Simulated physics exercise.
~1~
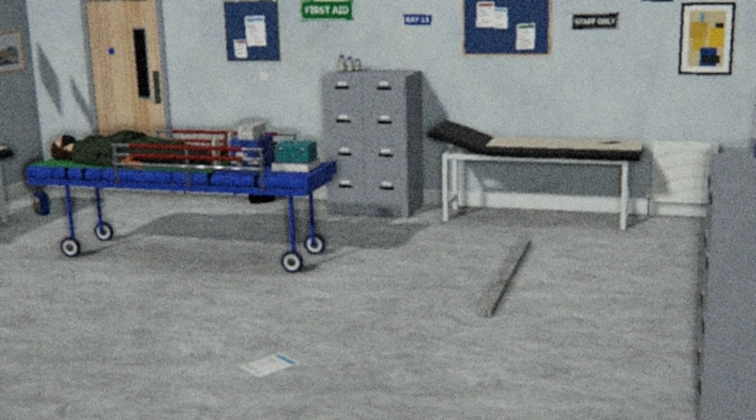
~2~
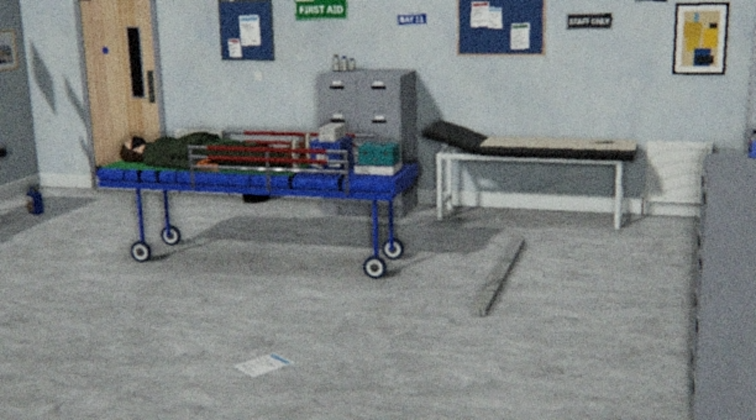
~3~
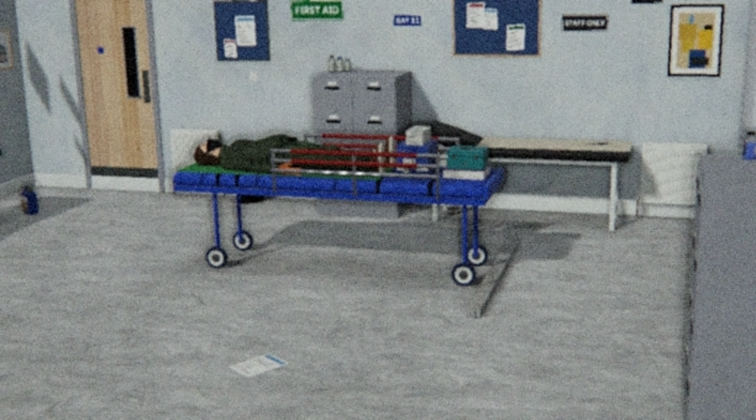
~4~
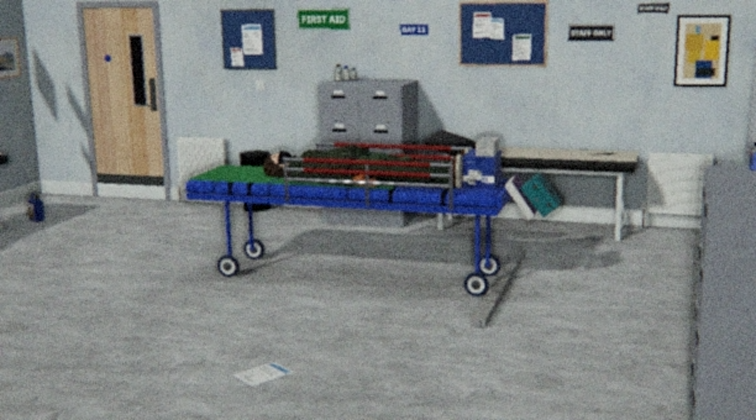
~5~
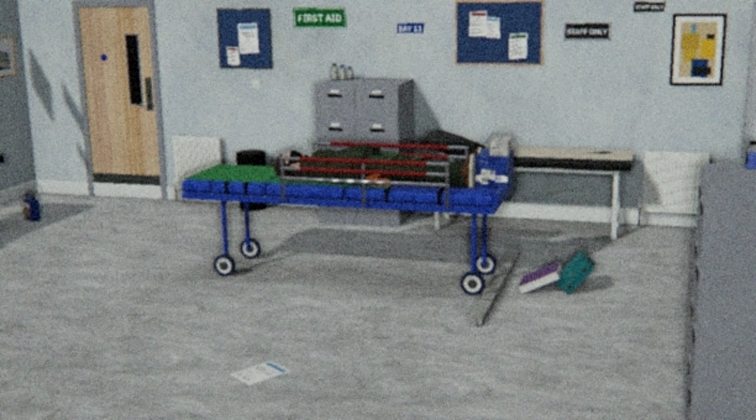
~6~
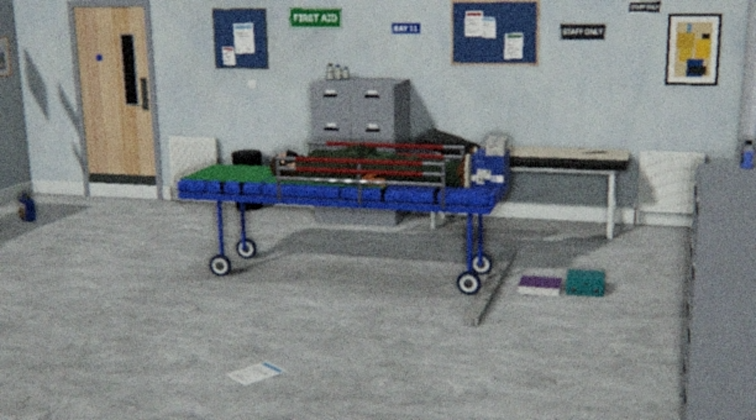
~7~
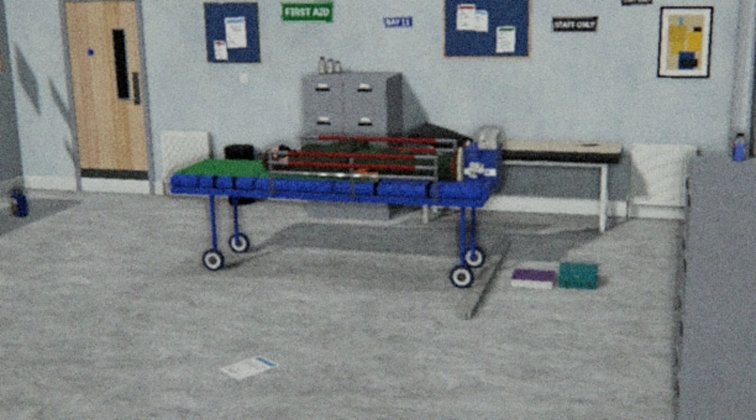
A person in dark green lies on a blue-framed trolley in a pale blue first aid room, seen from across the grey floor by a slightly swaying camera. A white box, a blue bag, a purple folder and a teal case sit at the right end, near a filing cabinet. The trolley rolls right, feet first, and stops abruptly at a floor sill. The person slides further right along the top, baring green padding behind. The teal case and purple folder tumble off and settle on the floor, while the box, bag and person stay aboard, the feet short of the end.
